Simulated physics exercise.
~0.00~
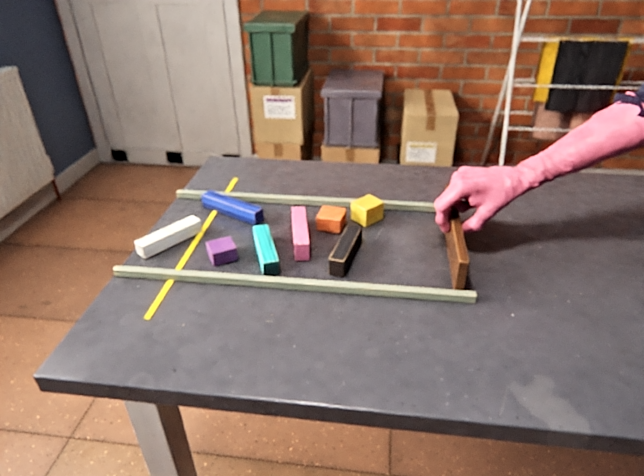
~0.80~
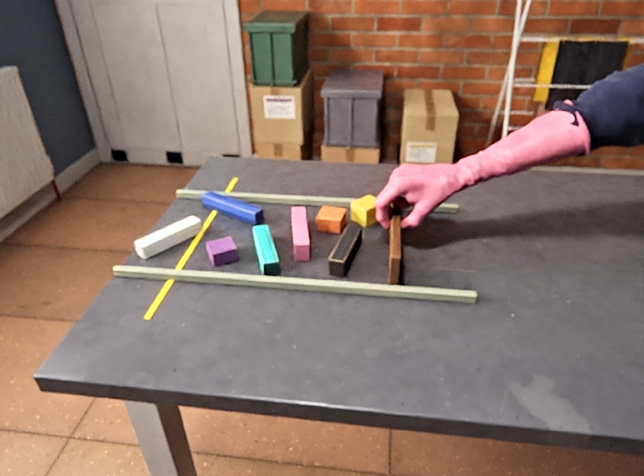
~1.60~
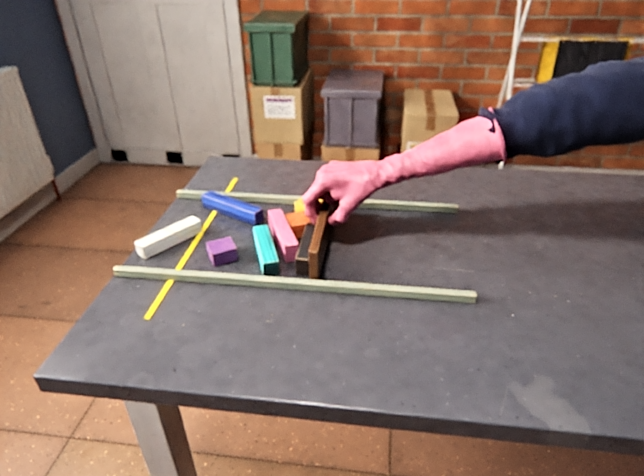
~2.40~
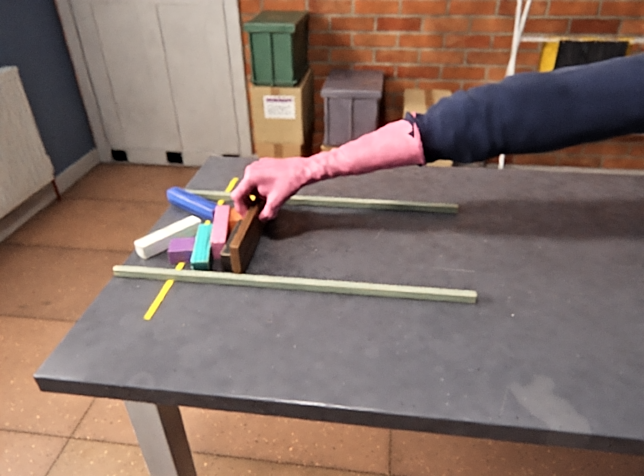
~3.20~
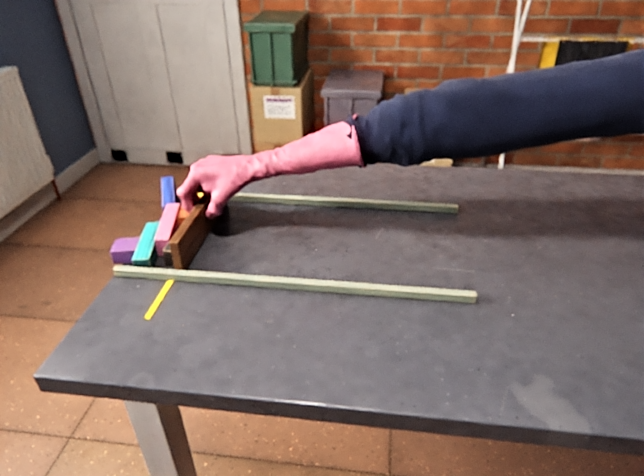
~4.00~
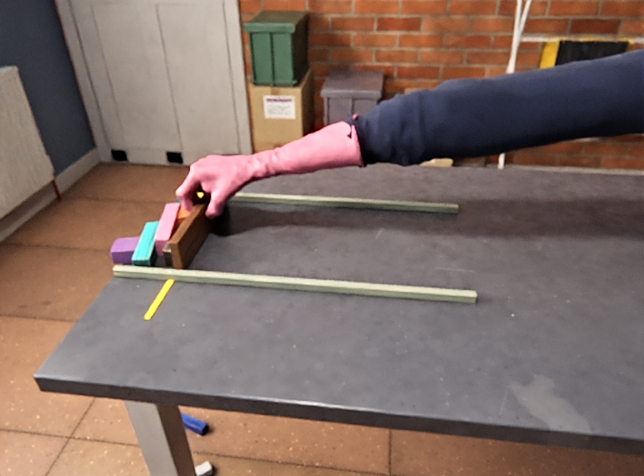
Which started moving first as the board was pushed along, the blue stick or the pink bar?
The pink bar started moving first, and the blue stick began to move after it.
